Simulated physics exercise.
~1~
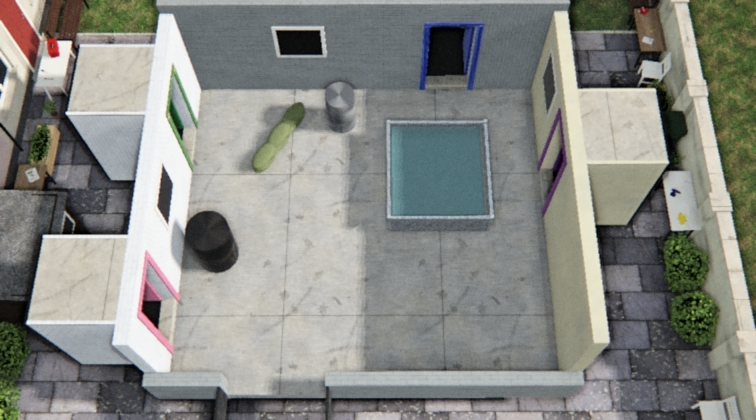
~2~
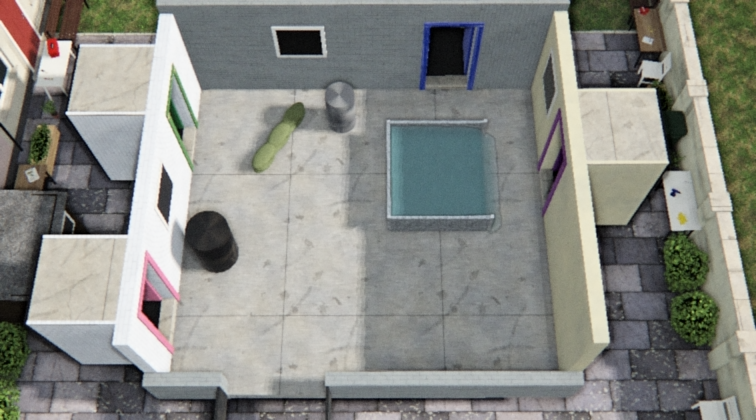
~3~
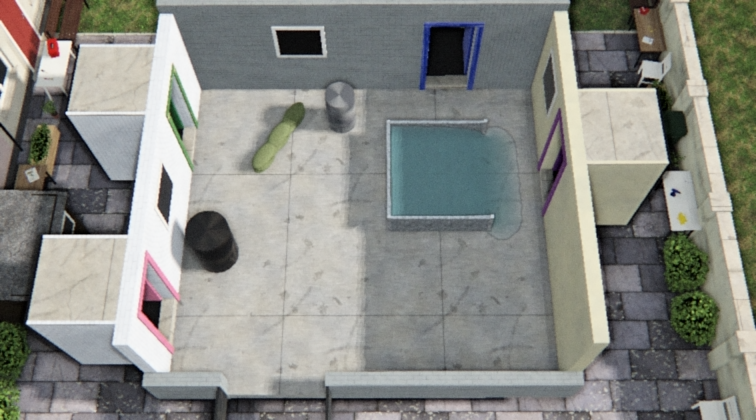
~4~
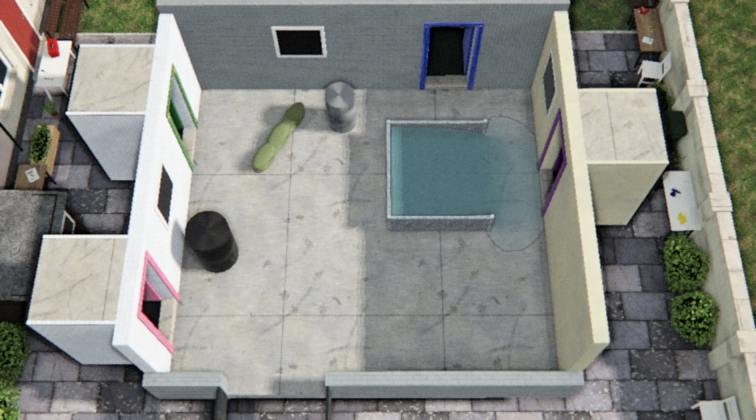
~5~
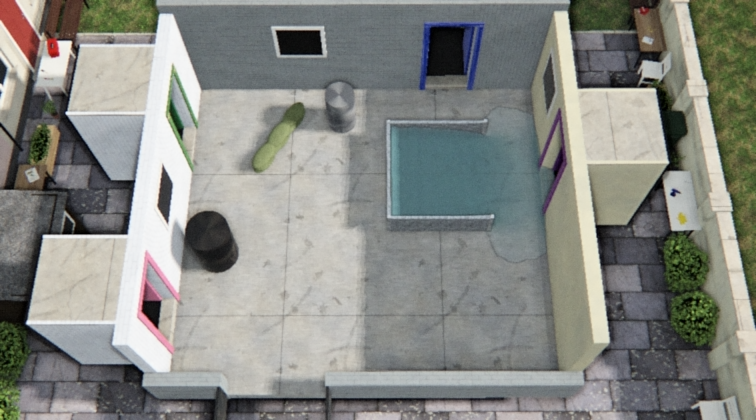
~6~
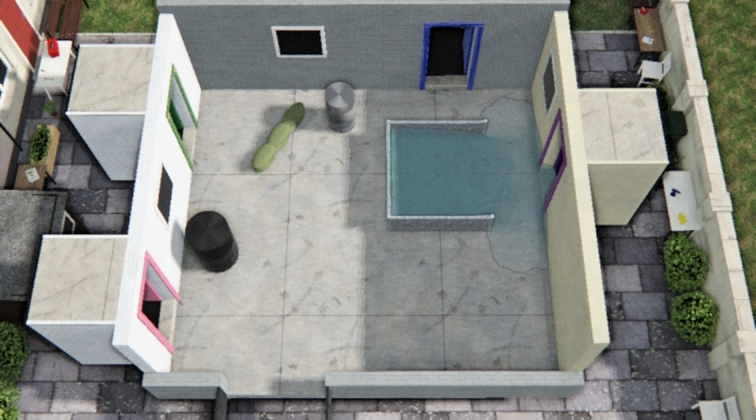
A square pool of still water stood in a walled grey courtyard until its right side opened, and the water poured out, spreading across the paving to the right while the pool's level dropped slightly.
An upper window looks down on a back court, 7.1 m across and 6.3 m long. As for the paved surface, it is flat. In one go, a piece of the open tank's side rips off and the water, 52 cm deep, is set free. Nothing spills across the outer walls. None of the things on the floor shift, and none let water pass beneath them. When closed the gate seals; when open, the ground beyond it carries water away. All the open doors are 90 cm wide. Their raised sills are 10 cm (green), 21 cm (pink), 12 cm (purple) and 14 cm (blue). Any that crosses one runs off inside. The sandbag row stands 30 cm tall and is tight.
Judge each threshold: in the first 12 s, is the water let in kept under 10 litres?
In the end green door: The inflow ends up lower than the cap; pink door: The inflow ends up lower than the cap; purple door: The inflow ends up higher than the cap; blue door: The inflow ends up lower than the cap.
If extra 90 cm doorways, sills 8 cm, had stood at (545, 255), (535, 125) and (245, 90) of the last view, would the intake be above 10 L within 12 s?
In that order: Over, past it, not over.
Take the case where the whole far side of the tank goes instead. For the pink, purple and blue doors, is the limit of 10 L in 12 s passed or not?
Pink falls short; purple falls short; blue exceeds.
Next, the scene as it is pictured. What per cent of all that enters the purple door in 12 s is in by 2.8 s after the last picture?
Estimate: Around 100 per cent.
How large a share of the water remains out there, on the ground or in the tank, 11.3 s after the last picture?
I'd say close to 82 percent is still there.
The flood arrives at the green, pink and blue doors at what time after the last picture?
Doors: Green 4.5 s / pink 6.0 s / blue 1.1 s.
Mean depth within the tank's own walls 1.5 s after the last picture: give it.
17 cm.
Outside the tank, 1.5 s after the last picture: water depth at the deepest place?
Depth max: Approx. 34 cm.
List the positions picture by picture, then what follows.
Still water, 52 cm deep, in the open tank at (438, 170), in the first picture.
Water pours out at (484, 178) and has run 1.1 m, to a hidden place; typically 4 cm deep outside, 52 cm at the open tank's back, in the second picture.
The front is at (498, 131), 1.2 m from the gap at (484, 179); 1.2 m2 of floor is under water; 52 cm left at the back of the open tank, in the third picture.
Water pours out at (484, 179) and has run 1.5 m, to (514, 124); typically 8 cm deep outside, 52 cm at the open tank's back, in the fourth picture.
Water pours out at (484, 179) and has run 1.9 m, to (547, 248); typically 9 cm deep outside, 48 cm at the open tank's back, in the fifth picture.
The front is at (533, 107), 2.1 m from the gap at (484, 179); 3.5 m2 of floor is under water; 43 cm left at the back of the open tank, in the sixth picture.
Then, 0.7 s after the last picture water covers 10 % of the floor and is deepest (37 cm) near (536, 169); green door not reached, pink door not reached, purple door 36 cm at the sill, 120 L in, blue door not reached.
Then, 1.5 s after the last picture water covers 20 % of the floor and is deepest (34 cm) near (529, 95); green door not reached, pink door not reached, purple door 29 cm at the sill, 243 L in, blue door 6 cm at the sill, 0 L in.
Then, 2.8 s after the last picture water covers 35 % of the floor and is deepest (22 cm) near (360, 124); green door not reached, pink door not reached, purple door 15 cm at the sill, 312 L in, blue door 10 cm at the sill, 0 L in.
Then, 6.3 s after the last picture water covers 80 % of the floor and is deepest (10 cm) near (360, 117); green door 4 cm at the sill, 0 L in, pink door 6 cm at the sill, 0 L in, purple door 6 cm at the sill, 318 L in, blue door 5 cm at the sill, 0 L in.
Then, 11.3 s after the last picture water covers 95 % of the floor and is deepest (6 cm) near (169, 381); green door 3 cm at the sill, 0 L in, pink door 5 cm at the sill, 0 L in, purple door 5 cm at the sill, 318 L in, blue door 4 cm at the sill, 0 L in.
